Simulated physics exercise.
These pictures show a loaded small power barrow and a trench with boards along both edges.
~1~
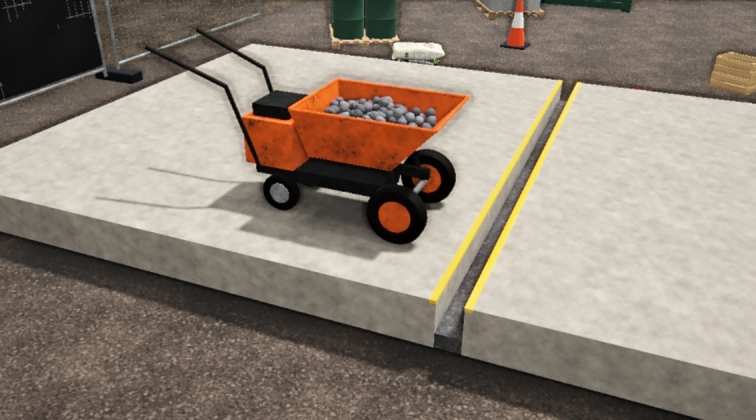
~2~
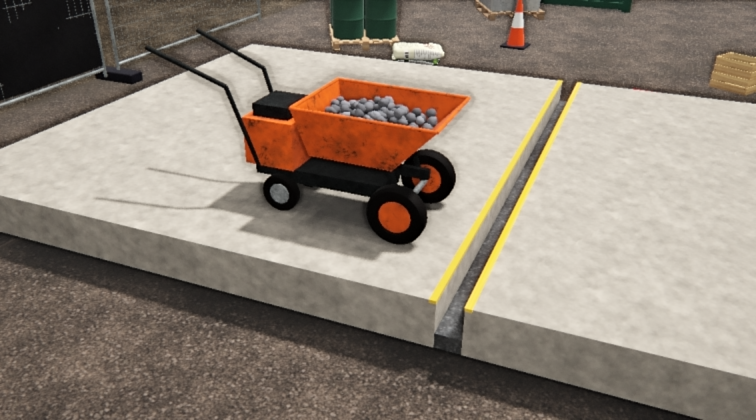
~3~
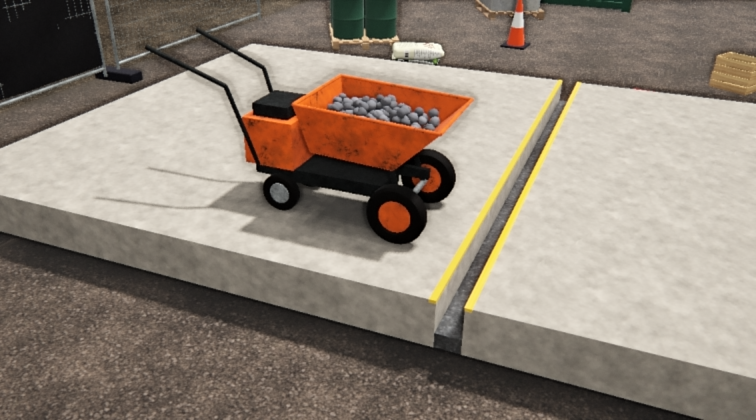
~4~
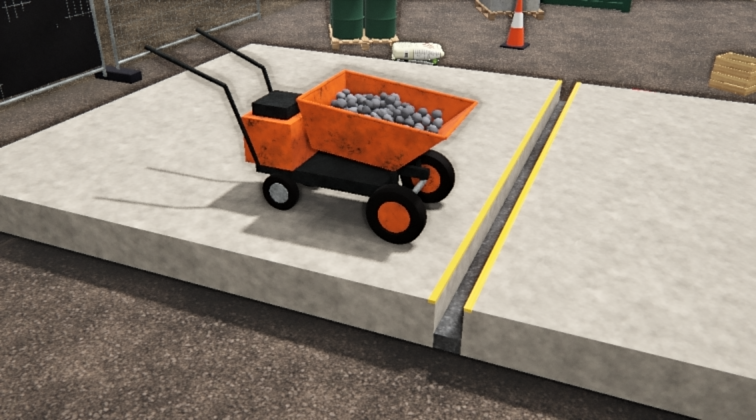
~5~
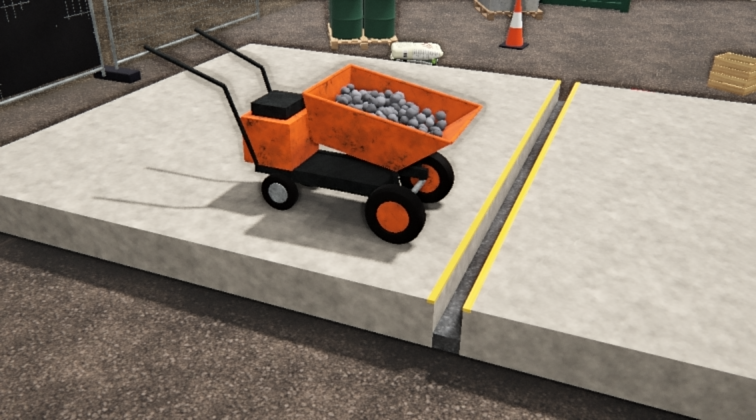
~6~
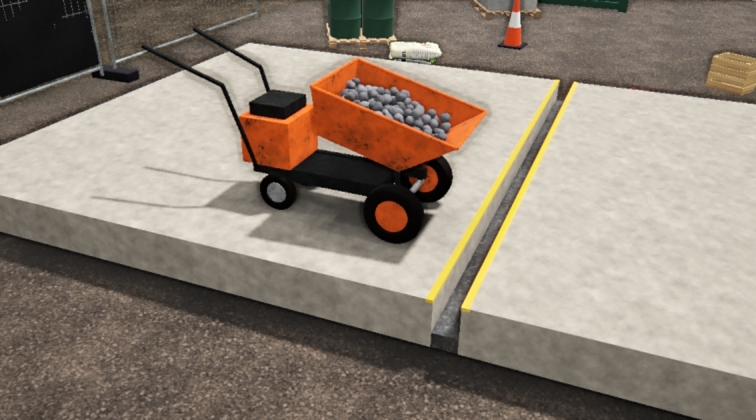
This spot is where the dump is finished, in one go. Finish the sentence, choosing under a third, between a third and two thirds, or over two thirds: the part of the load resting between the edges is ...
The part between the edges is under a third of the load.
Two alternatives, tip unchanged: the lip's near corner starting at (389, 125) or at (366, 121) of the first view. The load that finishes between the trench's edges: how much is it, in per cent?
You'd get 60 in a hundred the first time and 50 in a hundred the second.
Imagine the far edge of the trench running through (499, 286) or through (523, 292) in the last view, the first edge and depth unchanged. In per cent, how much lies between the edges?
Around 20 percent first, around 70 percent second.
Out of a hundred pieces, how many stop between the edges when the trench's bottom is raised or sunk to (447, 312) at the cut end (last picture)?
About 0 percent.
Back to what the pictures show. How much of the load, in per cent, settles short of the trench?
It works out to close to 0 per cent.
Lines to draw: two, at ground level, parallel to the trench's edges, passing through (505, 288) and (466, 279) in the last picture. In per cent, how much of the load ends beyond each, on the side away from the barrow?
70 % and 90 %.
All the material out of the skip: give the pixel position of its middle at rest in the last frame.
The centre comes to rest close to (557, 245).
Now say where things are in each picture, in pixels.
In the first picture, lip of the skip at (436, 132), level; top of the load at (371, 117), round cobbles; first edge of the trench at (448, 274); far edge at (482, 282), the trench under half as wide as the skip, and about as deep as wide.
In the second picture, lip of the skip at (437, 133), level; top of the load at (371, 117).
In the third picture, lip of the skip at (440, 135), tipped barely; top of the load at (374, 116).
In the fourth picture, lip of the skip at (445, 138), tipped a little; top of the load at (360, 110).
In the fifth picture, lip of the skip at (451, 143), tipped a little; top of the load at (365, 107).
In the sixth picture, lip of the skip at (457, 149), tipped clearly; top of the load at (364, 99); first edge of the trench at (444, 274); far edge at (478, 281).
Soon, skip tipped steeply; all in the skip.
A while on, skip tipped steeply; about two thirds in the skip; about a third beyond it; a stray few falling.
Towards the end, skip tipped right over; a small part in the skip; a stray few in or heaped over the trench; most beyond it.
Finally, skip tipped right over; a small part in the skip; a stray few in or heaped over the trench; most beyond it.
